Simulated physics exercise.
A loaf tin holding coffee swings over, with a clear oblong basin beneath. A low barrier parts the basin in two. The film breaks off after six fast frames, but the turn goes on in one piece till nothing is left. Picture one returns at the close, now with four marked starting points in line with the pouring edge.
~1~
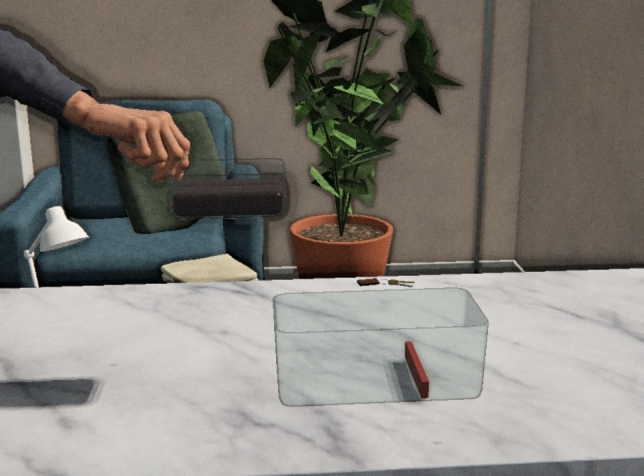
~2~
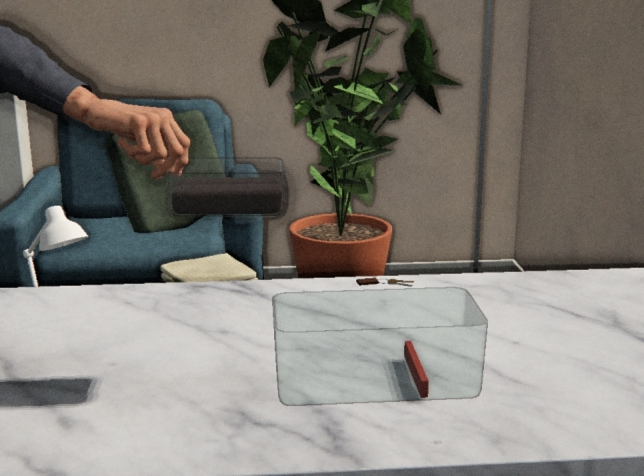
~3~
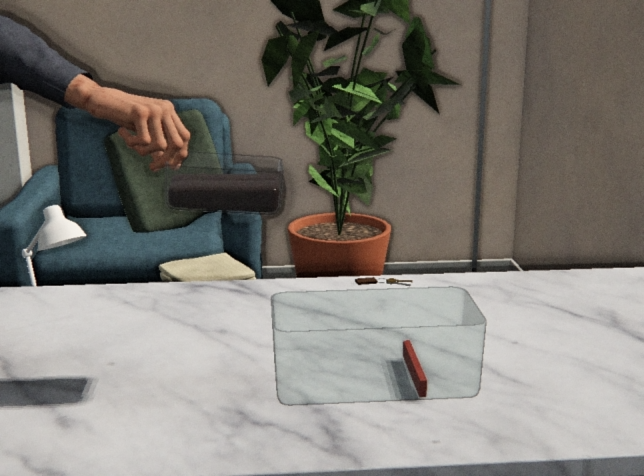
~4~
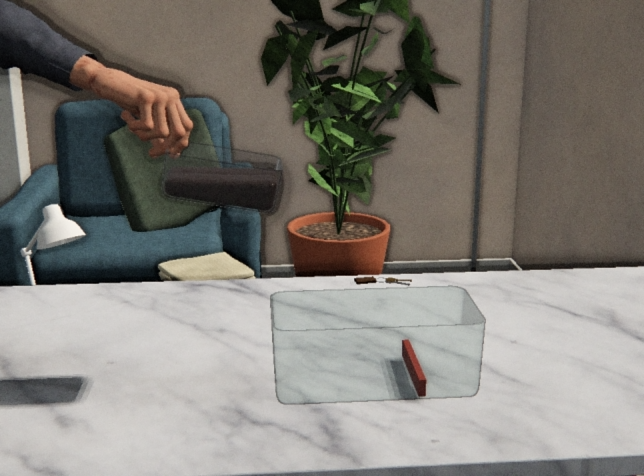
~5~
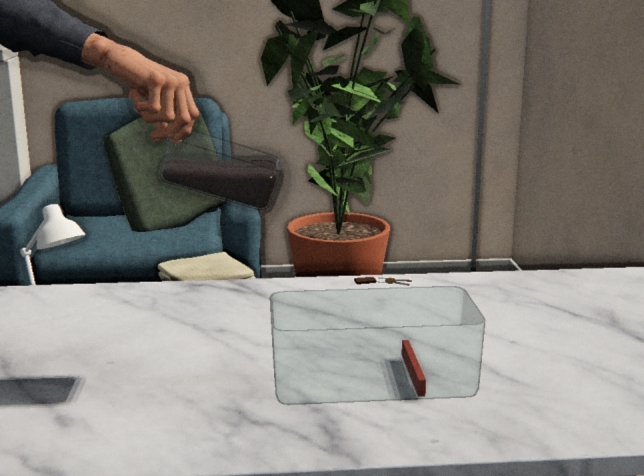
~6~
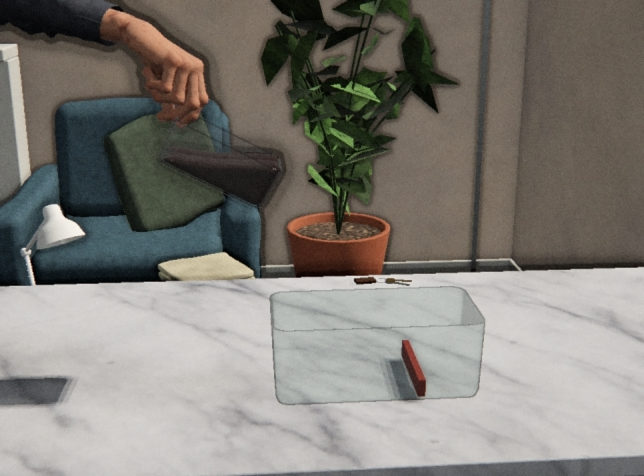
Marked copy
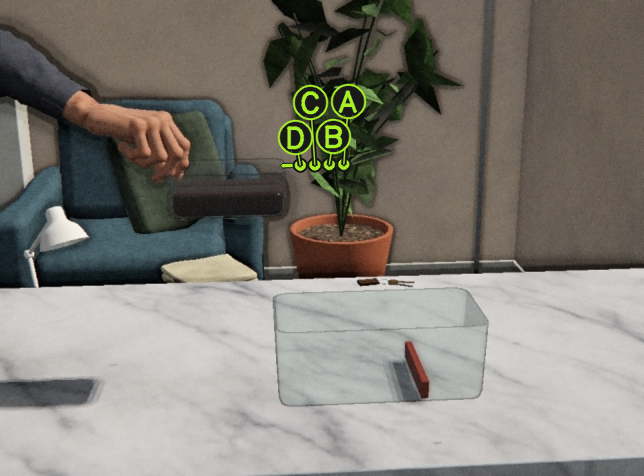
The clip shows a hand beside a dark, see-through-topped container above a marble counter, where a clear rectangular basin with a low red divider sits. The container stays nearly level at first, then tilts gradually, its right end lower, as the hand rises slightly.
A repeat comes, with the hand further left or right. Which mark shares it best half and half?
A.
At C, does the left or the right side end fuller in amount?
The left one.
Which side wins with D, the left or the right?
The left one.
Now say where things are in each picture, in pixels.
In the first frame, upright, lip at (282, 165); basin from (279, 404) to (482, 395); top of the wall at (417, 360); nothing has left yet.
In the second frame, upright, lip at (282, 164); nothing has left yet.
In the third frame, tipped about 5°, lip at (280, 164); nothing has left yet.
In the fourth frame, tipped about 11°, lip at (280, 163); nothing has left yet.
In the fifth frame, tipped about 19°, lip at (280, 163); nothing has left yet.
In the sixth frame, tipped about 28°, lip at (280, 163); nothing has left yet.
On the marked copy, A at (343, 164); B at (329, 164); C at (314, 164); D at (300, 165).
Choosing A, about 46 % ends left of the wall and 51 % right of it; 4 % is lost outside.
Choosing B, about 66 % ends left of the wall and 31 % right of it; 3 % is lost outside.
Choosing C, about 85 % ends left of the wall and 12 % right of it; 4 % is lost outside.
Choosing D, about 77 % ends left of the wall and 19 % right of it; 5 % is lost outside.
